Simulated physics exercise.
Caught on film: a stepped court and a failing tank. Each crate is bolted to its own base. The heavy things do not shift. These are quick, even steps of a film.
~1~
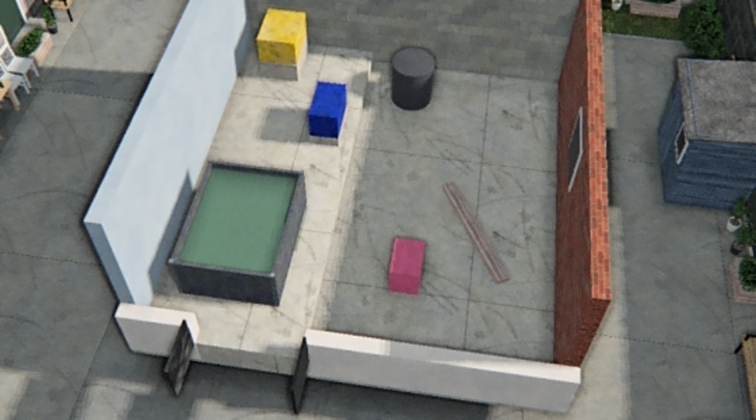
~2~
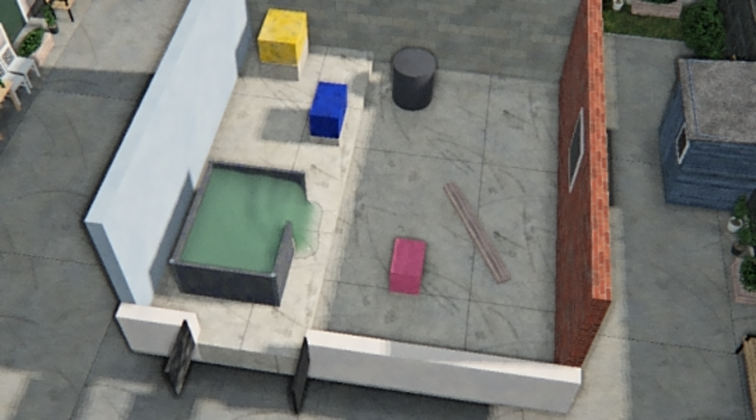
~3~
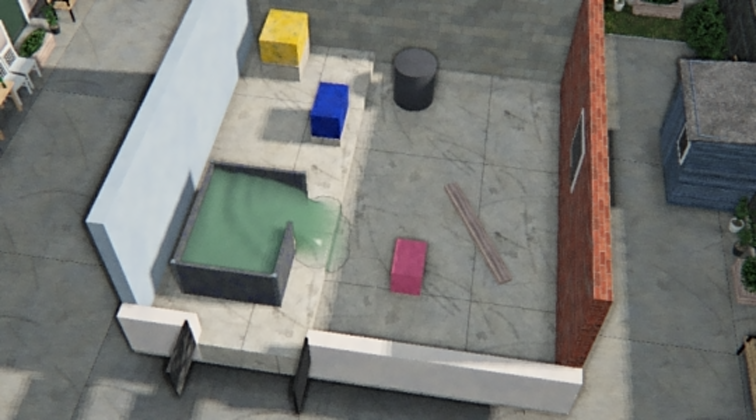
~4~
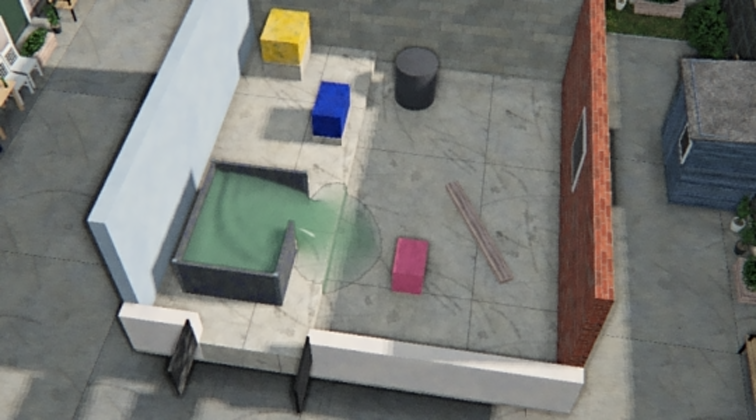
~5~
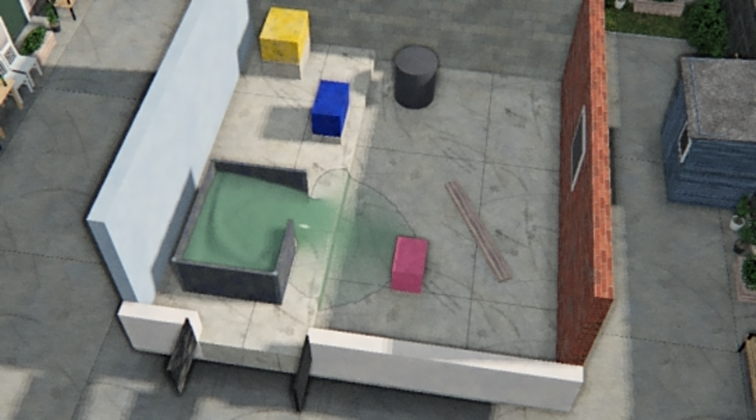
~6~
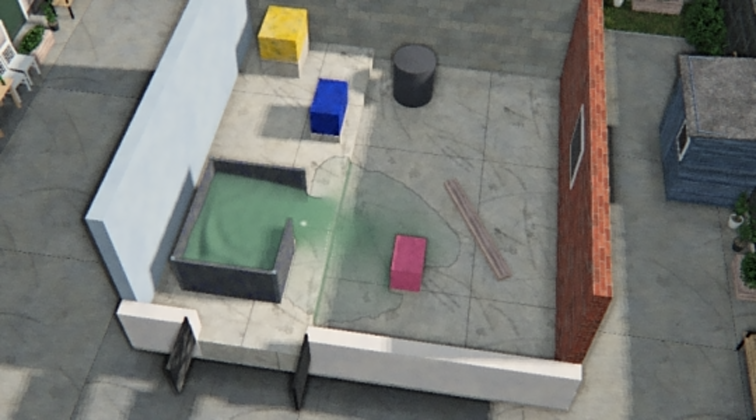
Green water sits still in a dark rectangular tank beside a pale blue wall, then pours out through a gap in the tank's right side. It spreads rightward across the paved court in a widening, thinning sheet, reaching around the pink block while the other objects stay put.
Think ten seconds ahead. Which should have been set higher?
One by one: The yellow crate stays dry; the pink crate gets wet; the blue crate stays dry.
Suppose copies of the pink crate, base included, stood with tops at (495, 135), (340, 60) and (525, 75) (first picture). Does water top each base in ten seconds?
In that order: Gets wet, stays dry, is soaked.
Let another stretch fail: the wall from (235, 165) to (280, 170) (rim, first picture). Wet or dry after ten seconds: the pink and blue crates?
One by one: The pink one stays dry; the blue one is soaked.
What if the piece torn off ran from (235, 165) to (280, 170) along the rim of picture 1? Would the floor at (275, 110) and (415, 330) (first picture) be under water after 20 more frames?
In turn: Wet, not flooded.
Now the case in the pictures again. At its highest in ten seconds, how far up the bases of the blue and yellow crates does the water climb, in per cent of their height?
In turn 10 and 0 per cent.
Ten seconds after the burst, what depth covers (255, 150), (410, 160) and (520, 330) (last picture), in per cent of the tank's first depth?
About 0, 10 and 10 per cent.
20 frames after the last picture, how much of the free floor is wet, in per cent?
Close to 55 %.
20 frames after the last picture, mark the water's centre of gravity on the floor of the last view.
Around (399, 237).
A moment on, water covers 30 % of the floor; the yellow crate not reached, the pink crate water round its plinth, the blue crate water round its plinth.
Next, water covers 50 % of the floor; the yellow crate not reached, the pink crate water round its plinth, the blue crate water round its plinth.
Then, water covers 55 % of the floor; the yellow crate not reached, the pink crate water round its plinth, the blue crate water round its plinth.
Later, water covers 65 % of the floor; the yellow crate not reached, the pink crate water round its plinth, the blue crate water round its plinth.
In the end, water covers 65 % of the floor; the yellow crate stayed above the water, the pink crate was topped, the blue crate stayed above the water.
